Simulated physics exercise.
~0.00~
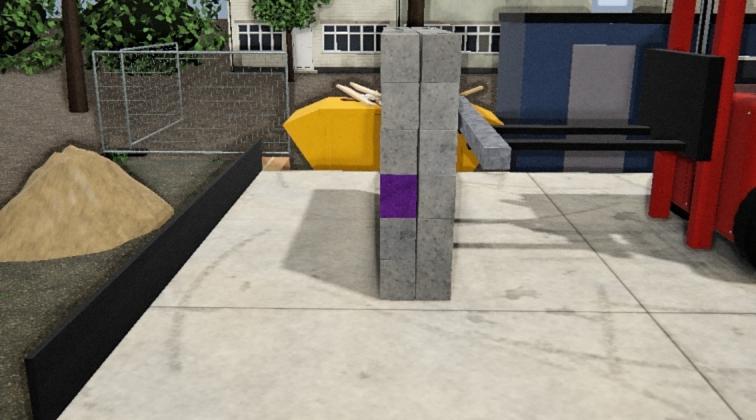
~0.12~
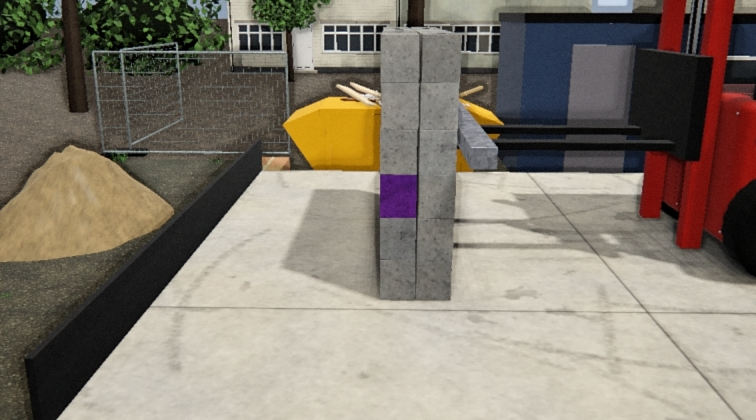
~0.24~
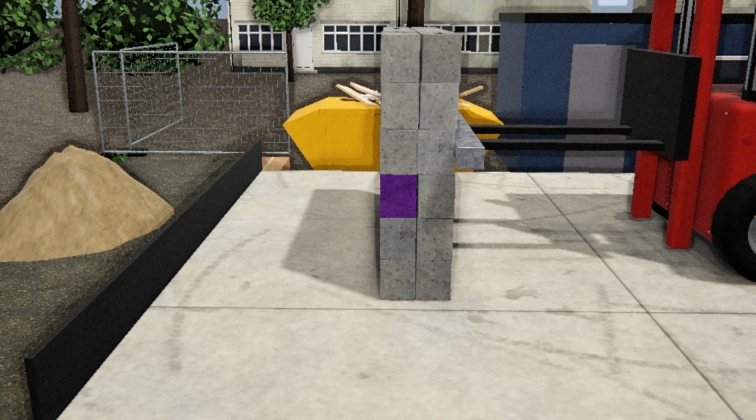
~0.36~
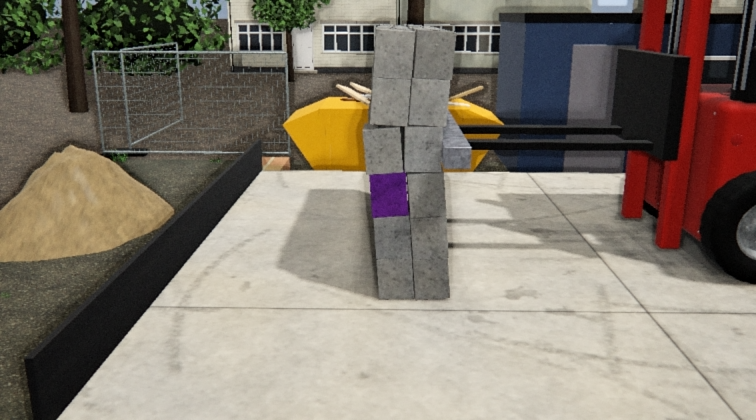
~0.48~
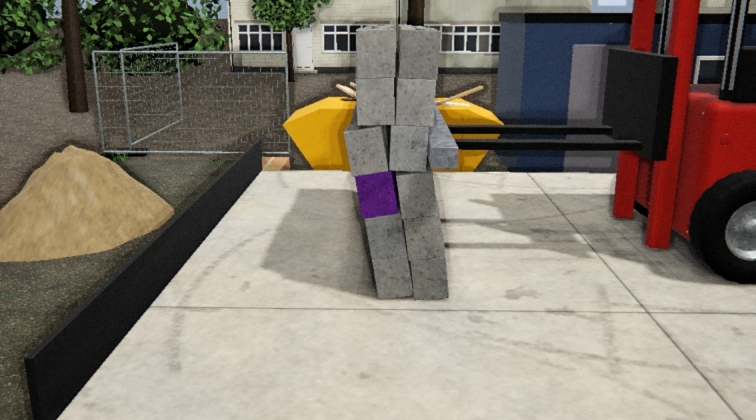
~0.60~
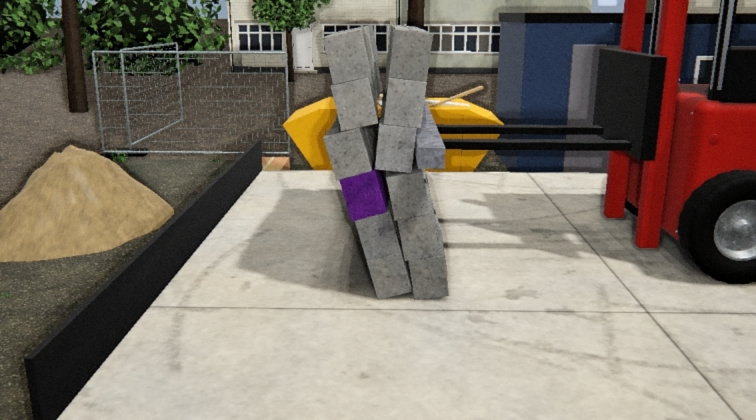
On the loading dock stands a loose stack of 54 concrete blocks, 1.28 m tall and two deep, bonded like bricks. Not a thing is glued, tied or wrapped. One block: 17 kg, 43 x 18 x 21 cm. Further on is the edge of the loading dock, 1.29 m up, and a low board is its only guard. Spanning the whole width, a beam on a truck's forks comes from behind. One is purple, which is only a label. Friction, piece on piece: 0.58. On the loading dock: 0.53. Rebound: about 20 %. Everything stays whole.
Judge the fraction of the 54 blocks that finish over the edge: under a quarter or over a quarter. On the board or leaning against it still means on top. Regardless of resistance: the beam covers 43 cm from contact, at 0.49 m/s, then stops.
I would say under a quarter of them end over the edge.
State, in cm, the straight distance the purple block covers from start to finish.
The purple one ends 80 cm from its start.
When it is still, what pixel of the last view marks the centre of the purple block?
Last frame, centre at roughly (266, 269).
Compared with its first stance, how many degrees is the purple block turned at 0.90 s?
I'd estimate close to 40°.
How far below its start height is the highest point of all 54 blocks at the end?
Lower by close to 70 cm.
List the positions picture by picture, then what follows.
In the first frame (we follow the side turned to the camera), beam (495, 159) 11 cm from the stack; purple block (398, 197); no piece has moved.
Beam (482, 159) 49 mm from the stack; purple block (398, 197), in the second frame.
Beam (469, 159) 10 mm in; purple block (398, 197), in the third frame.
Beam (455, 158) 7 cm in; purple block (389, 196) tipped 5°; 50 stirred so far, in the fourth frame.
Beam (443, 158) 13 cm in; purple block (376, 196) tipped 10°; 53 stirred so far, in the fifth frame.
Beam (429, 158) 19 cm in; purple block (363, 197) tipped 16°; steepest lean 16°, the block at (347, 155); 54 stirred so far, in the sixth frame.
Around 0.90 s, none of the 54 blocks over the edge, 54 disturbed; purple block tipped 39°, 7 cm lower.
Around 1.28 s, none of the 54 blocks over the edge, 53 disturbed; purple block on its side.
Finally (3.4 s), 6 of the 54 blocks over the edge; purple block on its side. That is 11 per cent. Seen by the last camera, middles, purple block near (266, 269).
